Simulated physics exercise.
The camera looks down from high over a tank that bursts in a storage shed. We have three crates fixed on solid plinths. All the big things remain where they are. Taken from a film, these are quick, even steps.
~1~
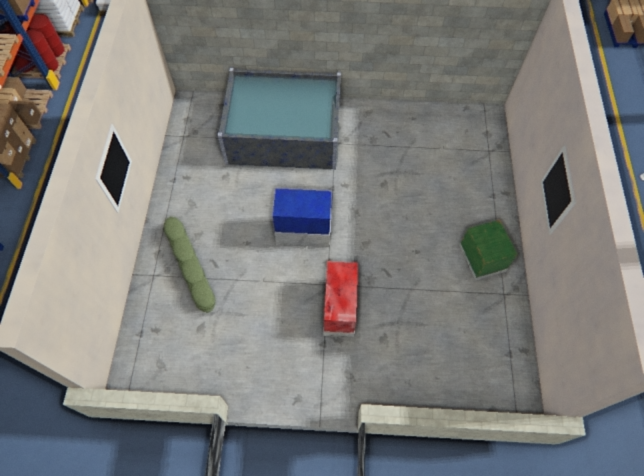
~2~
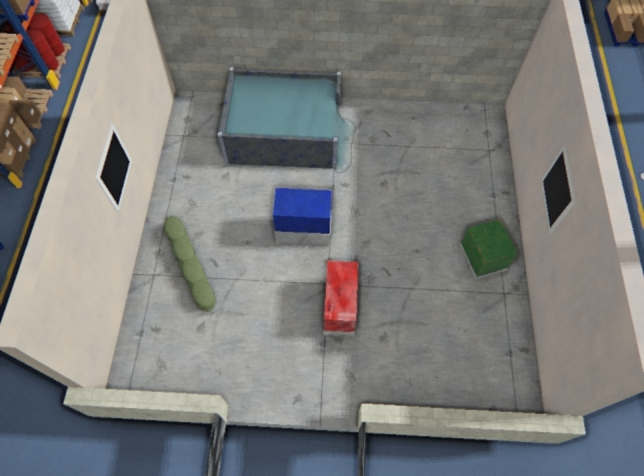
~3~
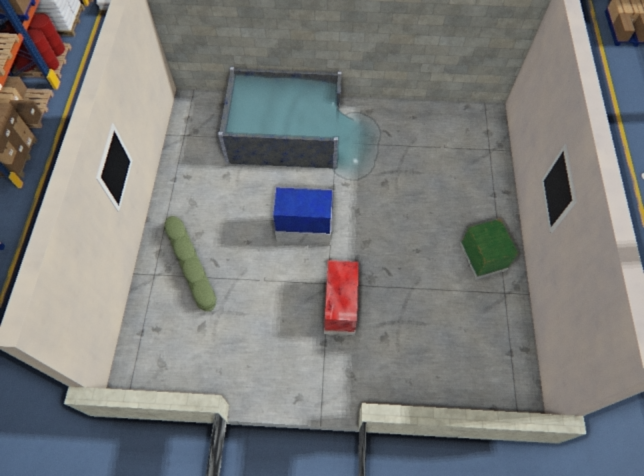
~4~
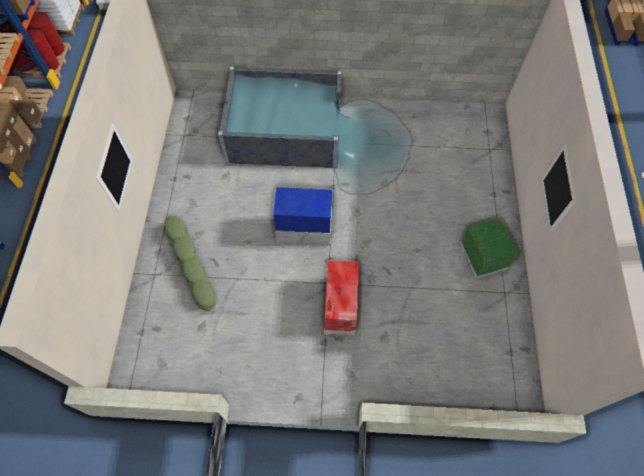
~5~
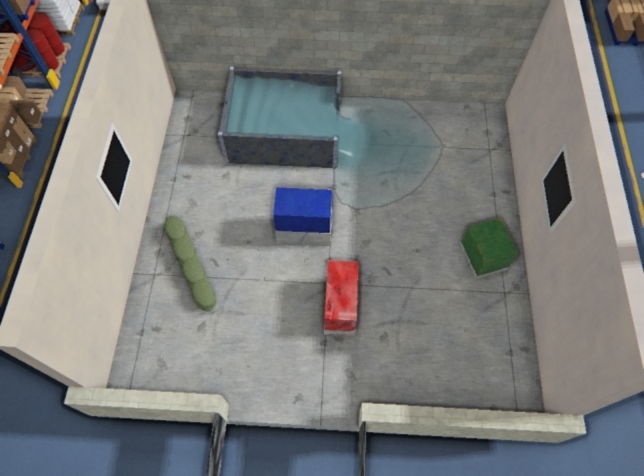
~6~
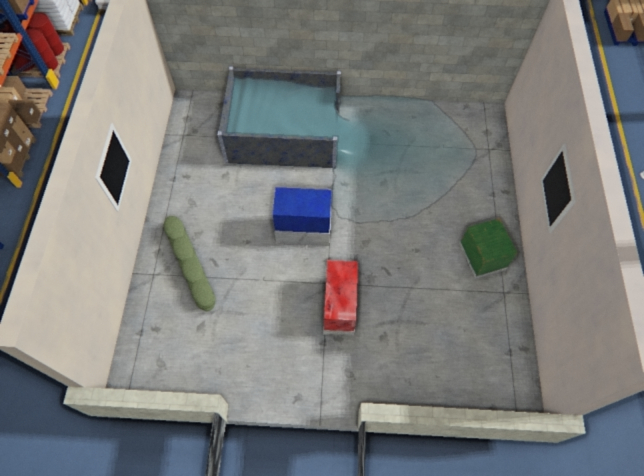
Water pours from the right side of a tank and spreads rightward across the shed floor.
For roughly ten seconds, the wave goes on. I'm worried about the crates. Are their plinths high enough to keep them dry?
Well, the red crate will stay dry, the blue crate will stay dry, the green crate will get wet.
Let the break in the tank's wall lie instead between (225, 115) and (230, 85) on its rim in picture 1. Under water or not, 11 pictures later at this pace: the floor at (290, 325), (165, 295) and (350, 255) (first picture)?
Spared, then sodden, then spared.
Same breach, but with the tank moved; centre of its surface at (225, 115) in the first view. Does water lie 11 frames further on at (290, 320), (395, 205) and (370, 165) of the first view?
In that order: Dry, awash, flooded.
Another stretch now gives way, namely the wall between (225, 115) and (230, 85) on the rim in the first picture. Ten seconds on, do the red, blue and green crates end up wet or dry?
The red crate is not overtopped, the blue crate is not overtopped, and the green crate is not overtopped.
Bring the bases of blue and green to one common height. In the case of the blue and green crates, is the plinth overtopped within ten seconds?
In that case the blue one is left dry and the green one is left dry.
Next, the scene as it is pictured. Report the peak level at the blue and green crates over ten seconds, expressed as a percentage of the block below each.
In order: 20% and 200%.
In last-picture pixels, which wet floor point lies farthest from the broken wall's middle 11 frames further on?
By then the tip should be at about (529, 352).
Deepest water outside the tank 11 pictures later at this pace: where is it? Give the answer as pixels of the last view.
Check roughly (500, 116).
A moment on, water covers 30 % of the floor; the red crate not reached, the blue crate water round its plinth, the green crate water round its plinth.
Next, water covers 35 % of the floor; the red crate water round its plinth, the blue crate water round its plinth, the green crate water round its plinth.
Then, water covers 40 % of the floor; the red crate water round its plinth, the blue crate water round its plinth, the green crate water round its plinth.
Later, water covers 65 % of the floor; the red crate water round its plinth, the blue crate water round its plinth, the green crate water round its plinth.
In the end, water covers 90 % of the floor; the red crate stayed above the water, the blue crate stayed above the water, the green crate was topped.
